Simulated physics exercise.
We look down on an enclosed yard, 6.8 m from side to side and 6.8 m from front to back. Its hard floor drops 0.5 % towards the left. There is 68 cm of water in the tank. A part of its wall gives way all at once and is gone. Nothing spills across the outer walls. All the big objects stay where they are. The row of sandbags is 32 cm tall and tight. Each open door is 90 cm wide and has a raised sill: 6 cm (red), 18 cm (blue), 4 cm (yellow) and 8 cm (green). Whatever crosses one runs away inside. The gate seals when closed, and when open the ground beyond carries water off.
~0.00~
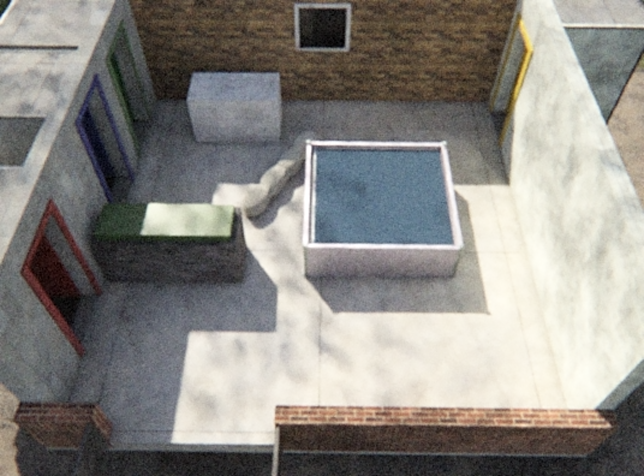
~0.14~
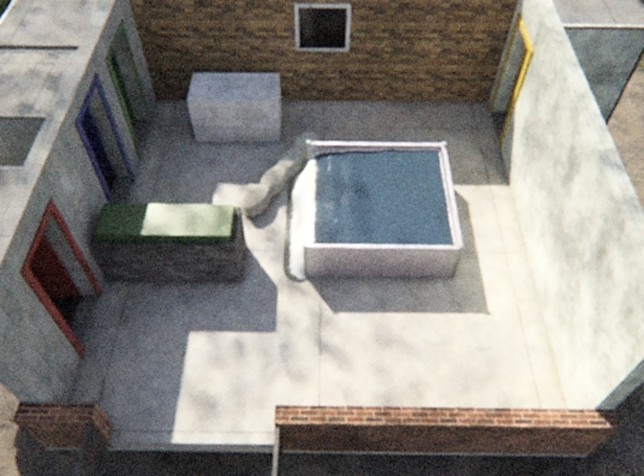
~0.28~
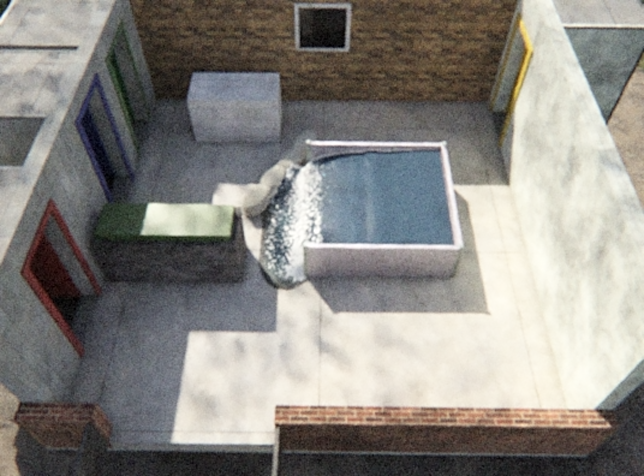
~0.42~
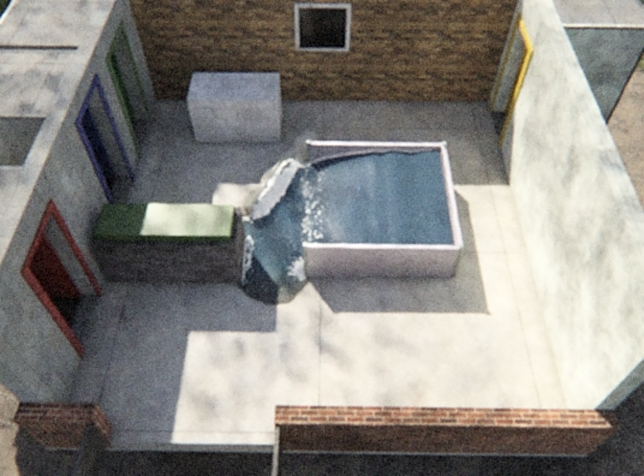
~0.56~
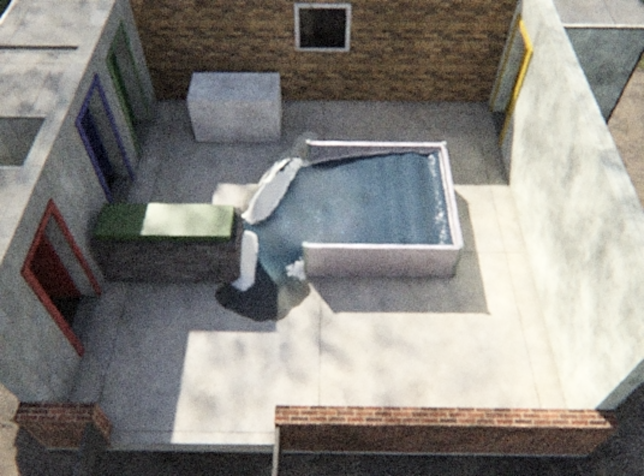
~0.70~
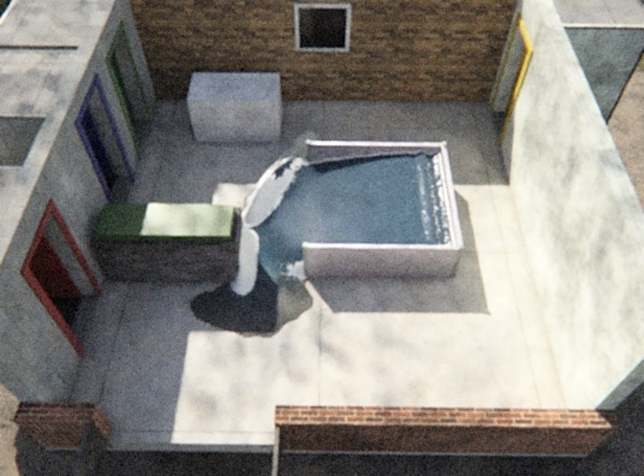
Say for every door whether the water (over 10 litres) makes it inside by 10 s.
Door by door: At the red door it does not reach the limit; at the blue door it exceeds the limit; at the yellow door it passes the limit; at the green door it goes over the limit.
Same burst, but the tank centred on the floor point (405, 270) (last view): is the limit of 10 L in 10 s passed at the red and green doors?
Against that limit: Red over, green past it.
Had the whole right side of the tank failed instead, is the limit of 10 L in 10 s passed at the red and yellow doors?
Against that limit: Red above, yellow over.
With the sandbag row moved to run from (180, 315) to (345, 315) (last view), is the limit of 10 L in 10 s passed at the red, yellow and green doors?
Against that limit: Red above, yellow over, green over.
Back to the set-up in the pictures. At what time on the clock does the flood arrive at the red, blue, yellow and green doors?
Red 1.6 s, blue 1.1 s, yellow 3.0 s, green 1.8 s.
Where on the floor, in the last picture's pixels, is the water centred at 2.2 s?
At about (293, 230).
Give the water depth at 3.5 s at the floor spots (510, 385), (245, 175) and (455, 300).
In that order: 2, 1 and 0 cm.
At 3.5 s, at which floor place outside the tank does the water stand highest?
Near (155, 108).
After 1.4 s water covers 30 % of the floor and is deepest (51 cm) near (256, 251); red door not reached, blue door 26 cm at the sill, 2 L in, yellow door not reached, green door not reached.
After 2.2 s water covers 55 % of the floor and is deepest (39 cm) near (256, 251); red door 4 cm at the sill, 0 L in, blue door 32 cm at the sill, 46 L in, yellow door not reached, green door 9 cm at the sill, 0 L in.
After 3.5 s water covers 65 % of the floor and is deepest (29 cm) near (155, 108); red door 3 cm at the sill, 0 L in, blue door 21 cm at the sill, 97 L in, yellow door 6 cm at the sill, 0 L in, green door 10 cm at the sill, 4 L in.
After 6.0 s water covers 85 % of the floor and is deepest (18 cm) near (267, 243); red door 6 cm at the sill, 3 L in, blue door 9 cm at the sill, 101 L in, yellow door 4 cm at the sill, 13 L in, green door 14 cm at the sill, 22 L in.
After 10.0 s water covers 95 % of the floor and is deepest (11 cm) near (151, 119); red door 3 cm at the sill, 4 L in, blue door 9 cm at the sill, 102 L in, yellow door 7 cm at the sill, 49 L in, green door 10 cm at the sill, 46 L in.
